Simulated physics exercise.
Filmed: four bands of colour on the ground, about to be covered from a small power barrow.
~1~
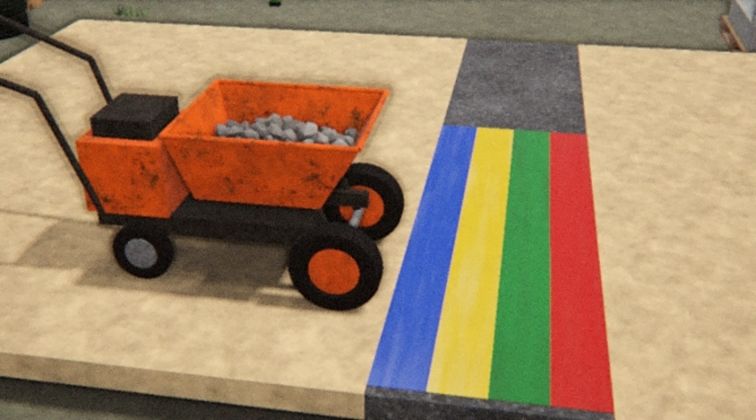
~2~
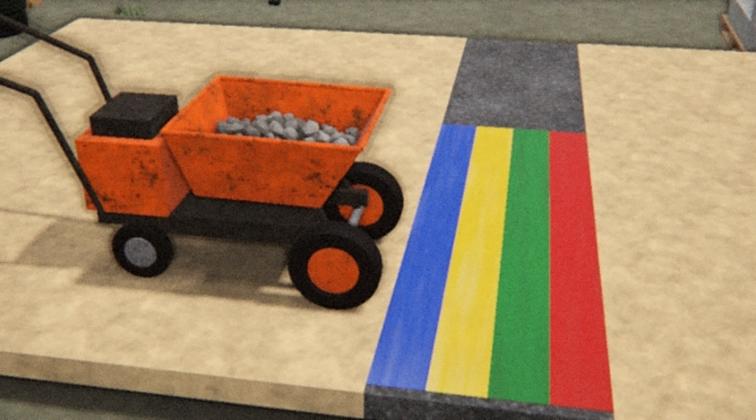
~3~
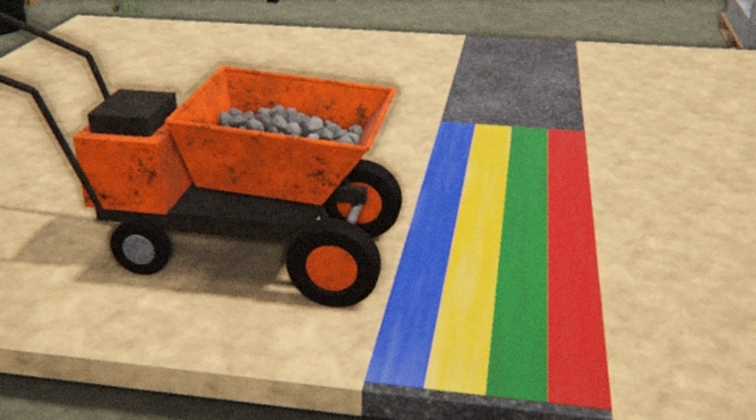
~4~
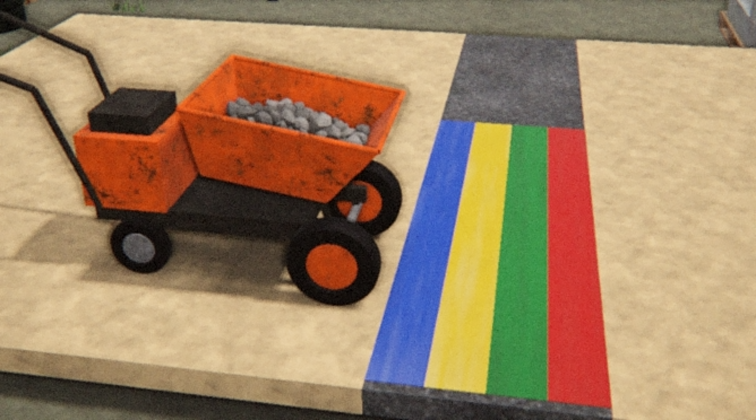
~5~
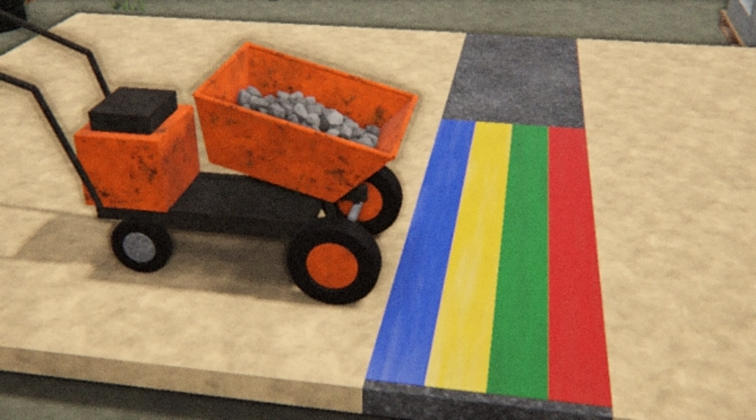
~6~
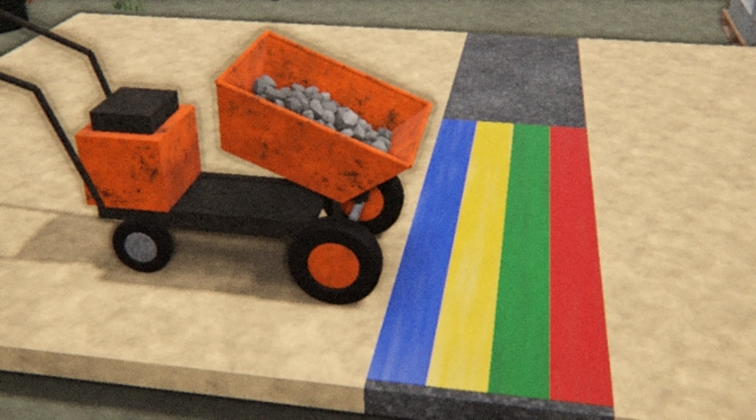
The video shows an orange power barrow loaded with grey broken stones standing left of blue, yellow, green and red strips, as its skip starts level and tilts steadily forward to the right, its rear rising clearly.
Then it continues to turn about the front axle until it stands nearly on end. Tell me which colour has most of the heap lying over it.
Most of the heap lies over green.
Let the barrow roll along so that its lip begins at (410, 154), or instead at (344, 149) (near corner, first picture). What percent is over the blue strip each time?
About 0 % and about 0 %.
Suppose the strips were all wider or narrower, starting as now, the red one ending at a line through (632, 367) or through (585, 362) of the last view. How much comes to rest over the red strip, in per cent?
Shares in turn: 20 %; 30 %.
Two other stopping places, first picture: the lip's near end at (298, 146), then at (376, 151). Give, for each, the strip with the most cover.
First attempt: The strip in yellow. Second attempt: The green one.
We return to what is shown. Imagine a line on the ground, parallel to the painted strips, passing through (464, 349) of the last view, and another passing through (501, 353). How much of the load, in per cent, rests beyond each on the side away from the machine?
About 90 and 60 %.
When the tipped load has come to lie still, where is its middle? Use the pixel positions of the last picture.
It settles centred around (518, 275).
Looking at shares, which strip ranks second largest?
The answer is that yellow strip.
Soon, skip tipped steeply; all in the skip.
A while on, skip tipped right over; most in the skip; a small part over the yellow strip; a small part over the green strip.
Towards the end, skip tipped right over; a small part in the skip; about a quarter over the yellow strip; about half over the green strip; about a quarter over the red strip; a stray few off the paint.
Finally, skip tipped right over; a stray few in the skip; none over the blue strip; about a quarter over the yellow strip; about half over the green strip; about a quarter over the red strip; a stray few off the paint.
